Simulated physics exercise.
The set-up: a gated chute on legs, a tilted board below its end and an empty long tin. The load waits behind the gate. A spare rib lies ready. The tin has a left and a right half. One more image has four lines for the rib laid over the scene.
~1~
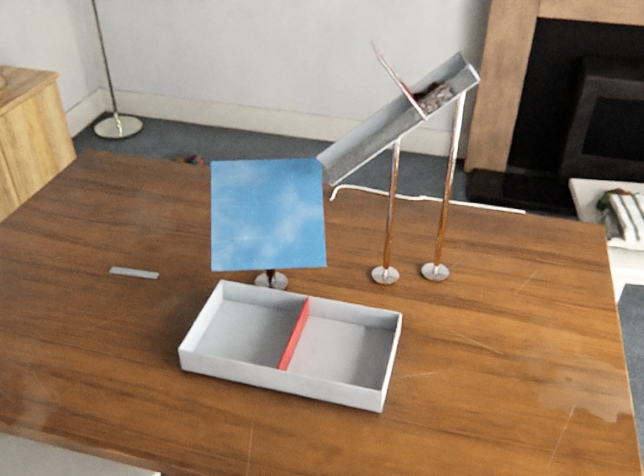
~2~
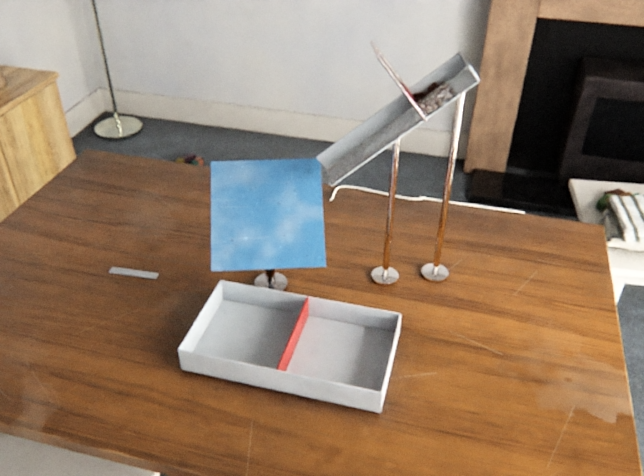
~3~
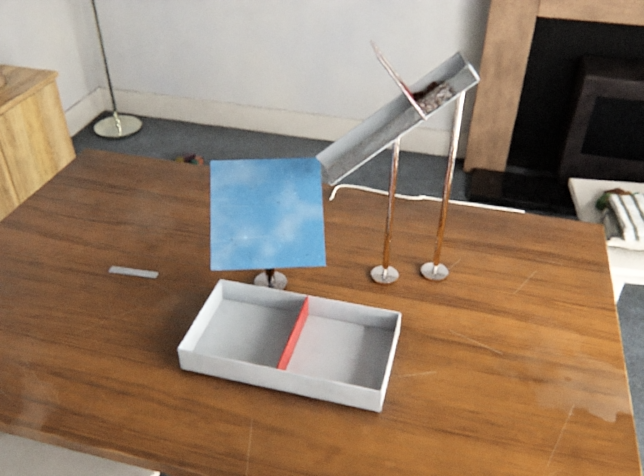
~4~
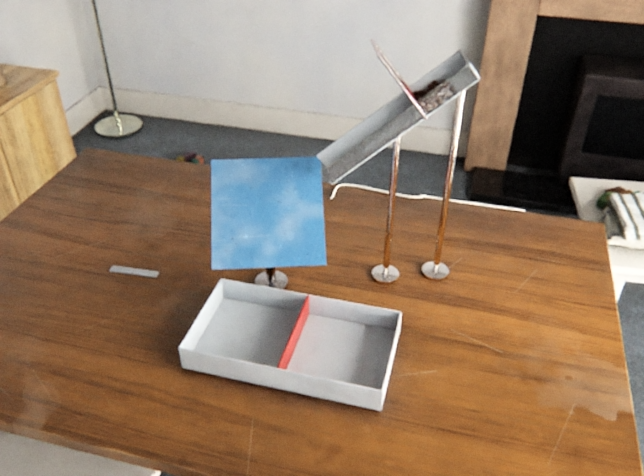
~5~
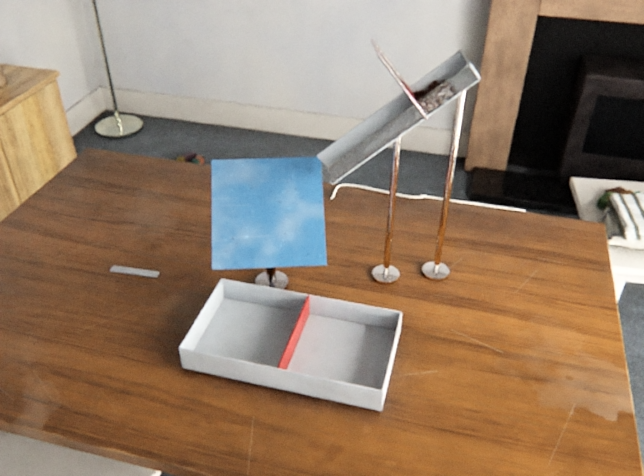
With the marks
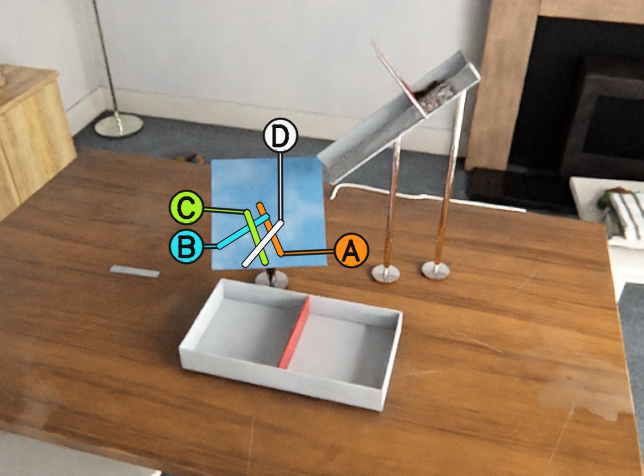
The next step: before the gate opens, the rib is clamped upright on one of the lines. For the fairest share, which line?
A works best here.
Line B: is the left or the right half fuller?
Left.
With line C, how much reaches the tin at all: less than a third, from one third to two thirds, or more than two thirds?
It is more than two thirds.
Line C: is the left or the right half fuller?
More lands on the left.
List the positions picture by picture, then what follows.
The first picture shows load behind the gate (435, 98), allspice berries; lip of the chute (329, 178), sloping fairly steeply.
The second picture shows middle of the board (267, 213), tilted fairly steeply; middle of its low edge (269, 269); of its high edge (266, 160).
The third picture shows front corners of the tin (178, 349) and (382, 392); front end of its middle wall (276, 370); gate still shut (407, 92).
The fourth picture shows middle of the load (435, 97); lip (329, 176).
The fifth picture shows middle of the load (435, 97); lip (330, 176).
On the marked copy, line A from (259, 205) to (281, 253); line B from (266, 216) to (219, 246); line C from (246, 212) to (265, 262); line D from (280, 222) to (245, 264).
Choosing A, of what is caught, roughly two thirds in the left half, roughly a third in the right.
Choosing B, of what is caught, every piece in the left half, not one piece in the right.
Choosing C, of what is caught, almost all in the left half, just a few in the right.
Choosing D, of what is caught, every piece in the left half, not one piece in the right.
